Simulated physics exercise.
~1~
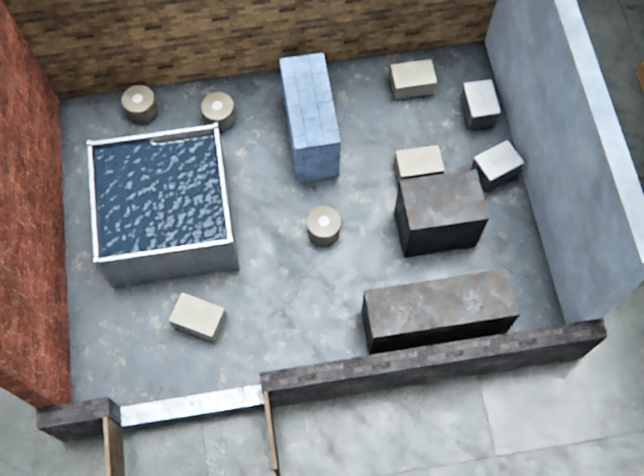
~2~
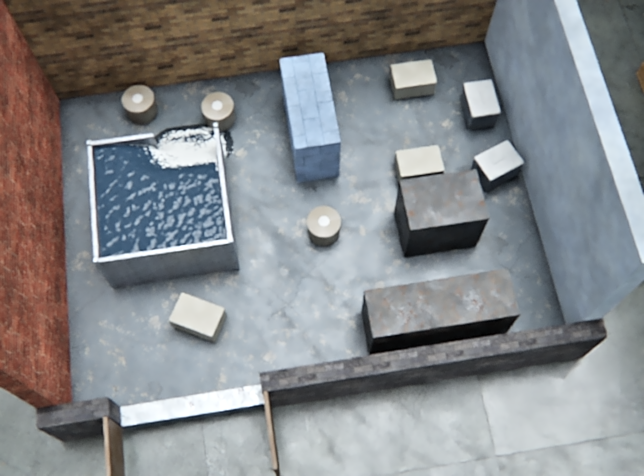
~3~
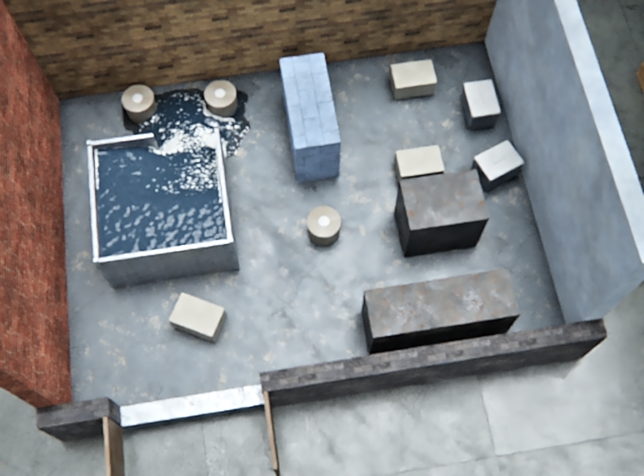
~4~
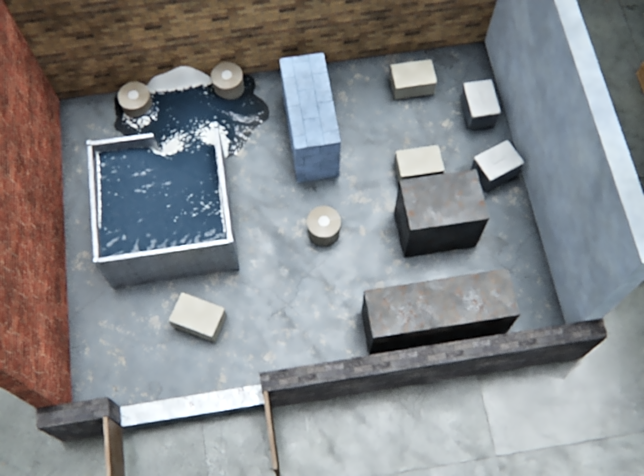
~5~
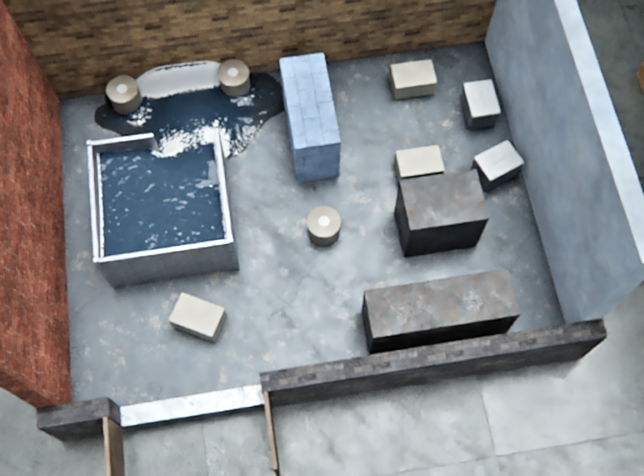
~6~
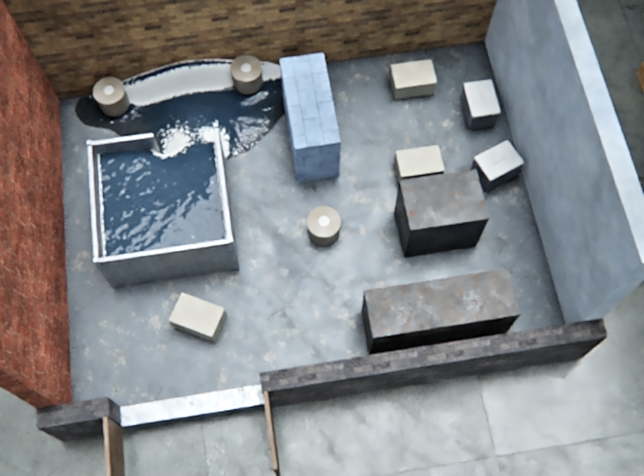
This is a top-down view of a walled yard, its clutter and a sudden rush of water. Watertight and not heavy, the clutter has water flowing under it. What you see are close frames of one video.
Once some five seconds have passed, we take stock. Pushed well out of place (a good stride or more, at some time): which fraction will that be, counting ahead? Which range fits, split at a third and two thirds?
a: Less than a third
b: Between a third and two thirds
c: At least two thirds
Between a third and two thirds (b).
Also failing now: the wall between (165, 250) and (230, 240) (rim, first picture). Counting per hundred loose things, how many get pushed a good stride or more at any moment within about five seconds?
Roughly 20 %.
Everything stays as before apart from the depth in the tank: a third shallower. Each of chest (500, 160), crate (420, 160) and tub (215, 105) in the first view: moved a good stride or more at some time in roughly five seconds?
As asked: Fell short, fell short, went the distance.
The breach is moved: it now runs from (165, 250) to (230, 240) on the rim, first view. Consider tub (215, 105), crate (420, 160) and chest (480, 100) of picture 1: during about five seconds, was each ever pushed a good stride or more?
In that order: No, no, never so far.
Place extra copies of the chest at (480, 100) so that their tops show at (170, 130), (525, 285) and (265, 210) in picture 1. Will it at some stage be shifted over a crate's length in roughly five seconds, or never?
In sequence: Pushed clear, doesn't go far, doesn't go far.
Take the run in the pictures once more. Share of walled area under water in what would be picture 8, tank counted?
20 per cent.
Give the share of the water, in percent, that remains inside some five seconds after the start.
My figure is 96 per cent.
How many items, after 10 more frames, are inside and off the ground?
Exactly 2.
A moment on, 2 of 8 are well off their spots; 1 afloat.
Next, 3 of 8 are well off their spots; 2 afloat.
Later, 5 of 8 are well off their spots; 4 afloat.
In the end, 5 of 8 are well off their spots, and 5 have been at some point; 3 afloat.
